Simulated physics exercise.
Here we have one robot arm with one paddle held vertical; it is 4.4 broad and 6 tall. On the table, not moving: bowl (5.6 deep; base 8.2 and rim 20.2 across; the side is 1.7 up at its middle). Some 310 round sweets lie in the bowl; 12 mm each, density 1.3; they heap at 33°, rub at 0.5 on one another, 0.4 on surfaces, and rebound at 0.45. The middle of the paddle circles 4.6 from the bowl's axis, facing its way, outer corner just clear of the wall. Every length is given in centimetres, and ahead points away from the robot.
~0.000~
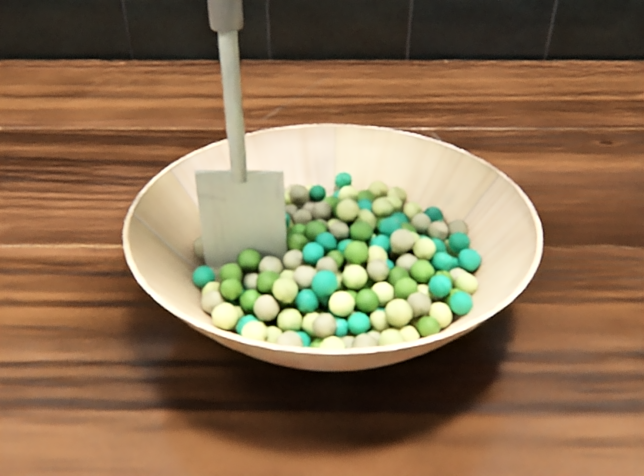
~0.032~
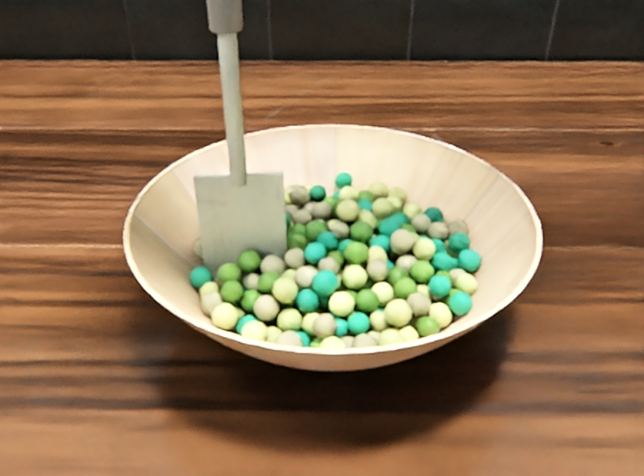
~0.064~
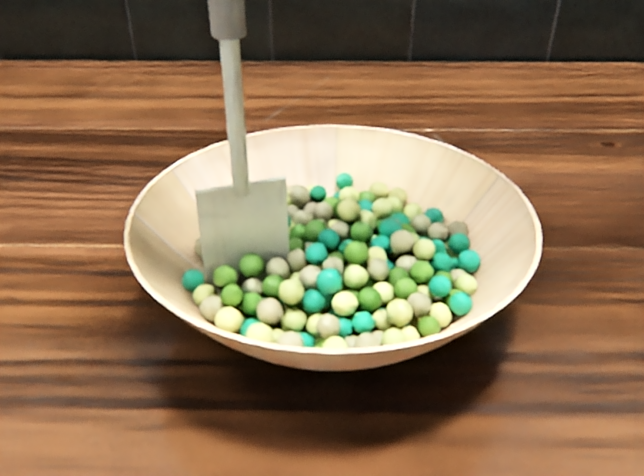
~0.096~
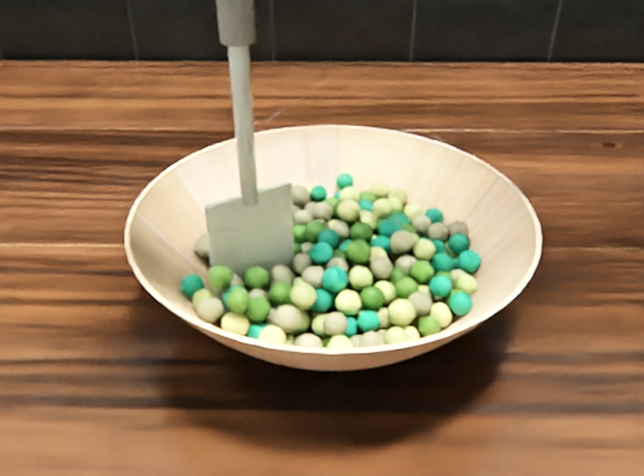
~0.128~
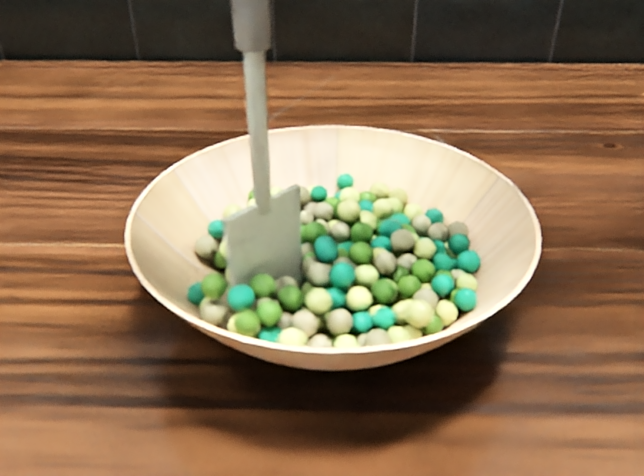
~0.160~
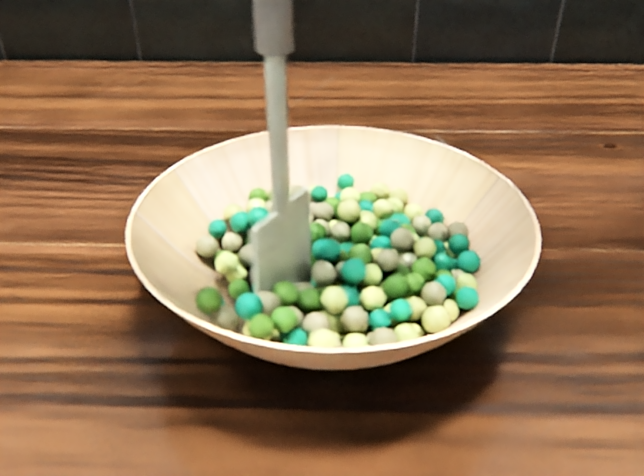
A robot arm's upright paddle swept slowly through small green, teal, cream and grey balls in a wide pale bowl, moving toward the viewer and slightly right while turning edge-on and pushing nearby balls aside.
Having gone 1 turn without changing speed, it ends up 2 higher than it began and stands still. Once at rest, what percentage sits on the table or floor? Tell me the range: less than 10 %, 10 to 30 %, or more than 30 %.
It falls in the range less than 10 %.
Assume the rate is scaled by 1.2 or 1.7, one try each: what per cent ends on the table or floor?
Roughly 5 and 15 per cent.
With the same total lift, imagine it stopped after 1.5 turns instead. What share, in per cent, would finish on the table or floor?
About 5 per cent.
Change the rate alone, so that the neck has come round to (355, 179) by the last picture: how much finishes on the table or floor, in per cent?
About 15 per cent.
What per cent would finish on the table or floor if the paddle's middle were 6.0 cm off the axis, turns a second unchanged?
Then some 0 percent.
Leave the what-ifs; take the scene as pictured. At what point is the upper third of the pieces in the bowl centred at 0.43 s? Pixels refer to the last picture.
Around pixel (424, 214).
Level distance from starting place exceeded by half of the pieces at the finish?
I'd estimate close to 4 cm.
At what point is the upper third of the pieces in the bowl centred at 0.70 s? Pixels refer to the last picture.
In the final view it lies at about (275, 201).
After 0.43 s, 177° round, highest piece 8 above the table; 303 in the bowl, 1 on the table or floor, 4 in flight or on the tool.
After 0.70 s, 293° round, highest piece 7 above the table; 296 in the bowl, 11 on the table or floor, 1 in flight or on the tool.
After 1.03 s, 0° round, highest piece 5 above the table; 295 in the bowl, 13 on the table or floor.
After 1.73 s, 0° round, highest piece 5 above the table; 295 in the bowl, 13 on the table or floor.
In the end, 295 in the bowl, 13 on the table or floor. That is 4 % on the table or floor.
